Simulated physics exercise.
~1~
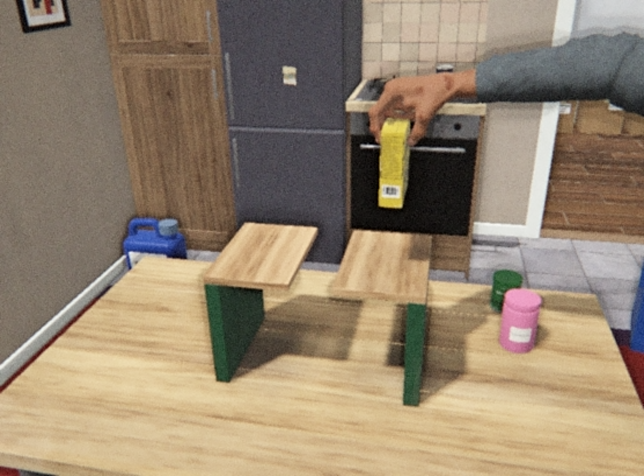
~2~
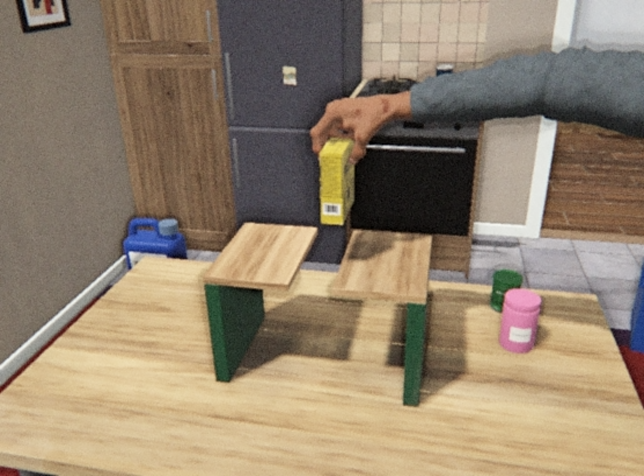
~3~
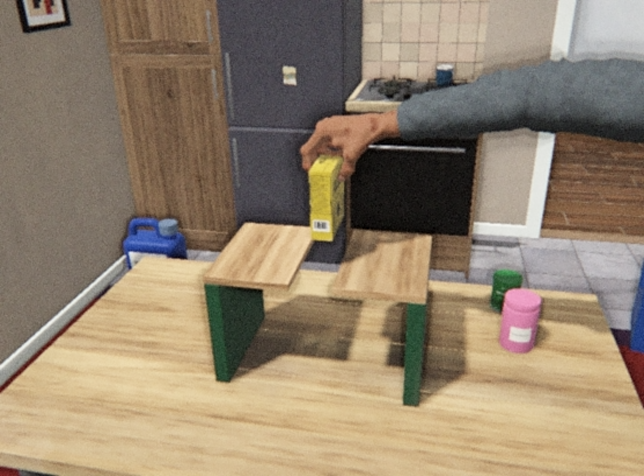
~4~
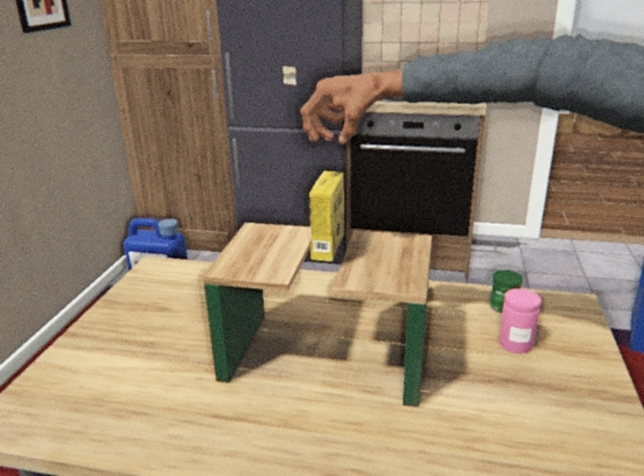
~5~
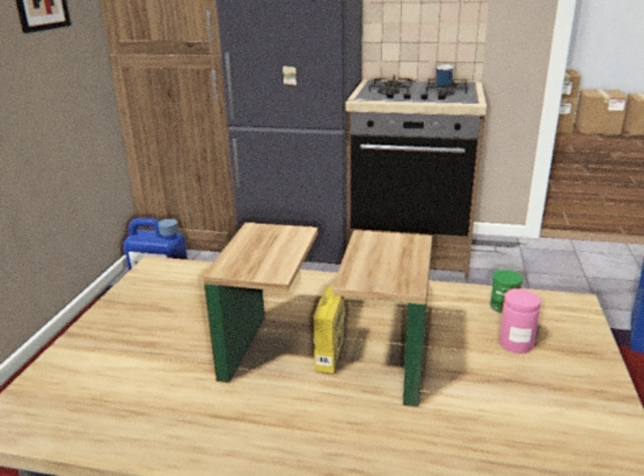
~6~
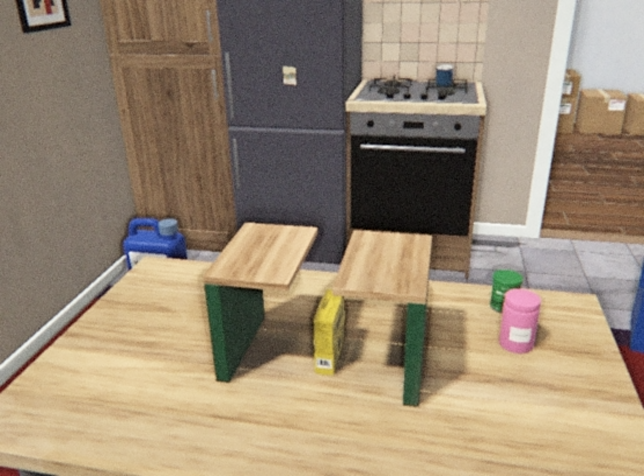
In a kitchen, a hand carried a yellow packet left over the gap between two wooden ledges on a table, lowered it and let go, and the packet dropped through and ended upright on the tabletop, while the pink jar and green tin stayed put.
